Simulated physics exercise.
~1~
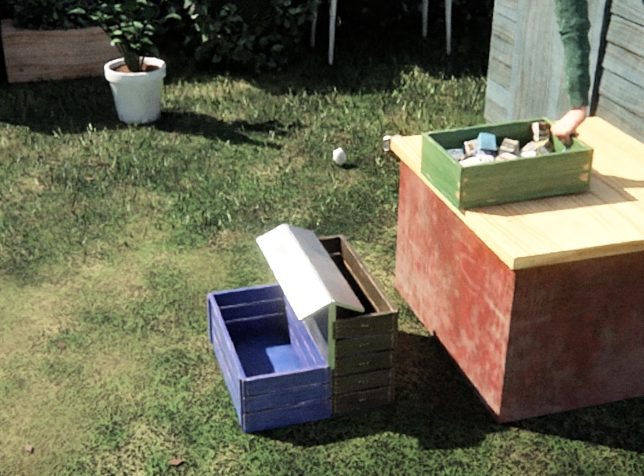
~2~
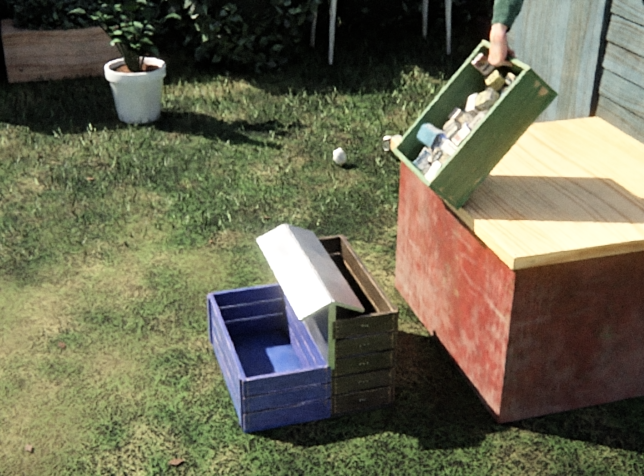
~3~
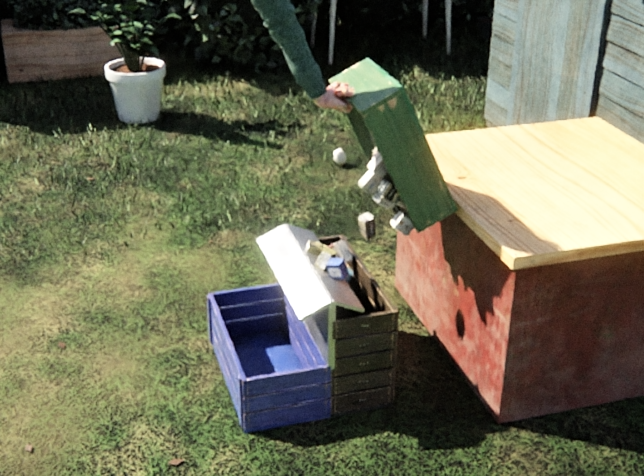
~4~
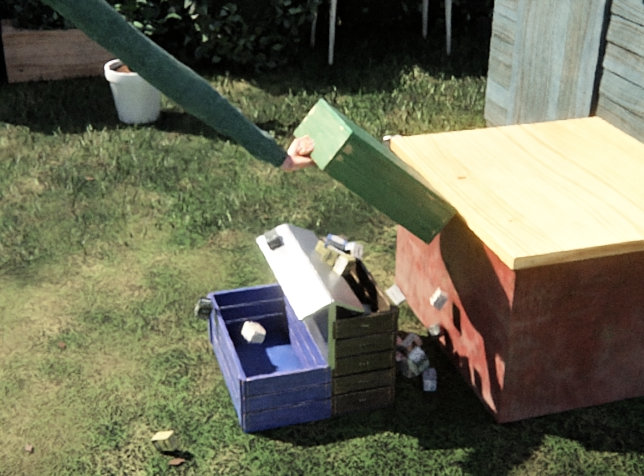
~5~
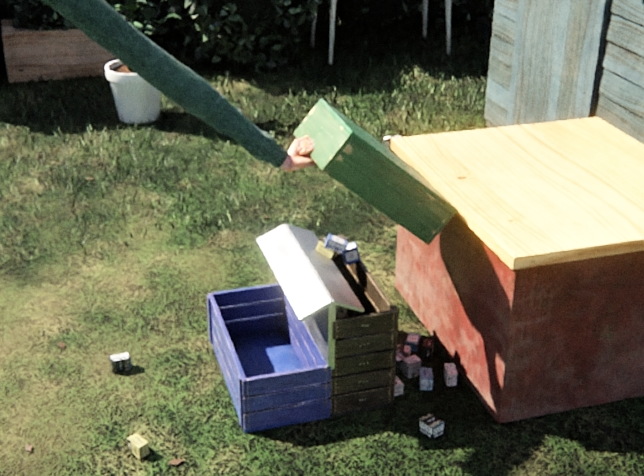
On a sunlit lawn seen from slightly above, a red bench with a pale wooden top stands at right, holding a green box of small cartons. Below it to the left, a dark trough and a blue box sit side by side under a pale sloping splitter. A green-sleeved arm lifts the green box and tips it leftward over the bench's edge. Cartons tumble out, some landing in the trough, others bouncing off or dropping beside the bench. Finally the box hangs tilted and empty-looking, with cartons heaped in the trough, several on the grass near the bench and two beyond the blue box.
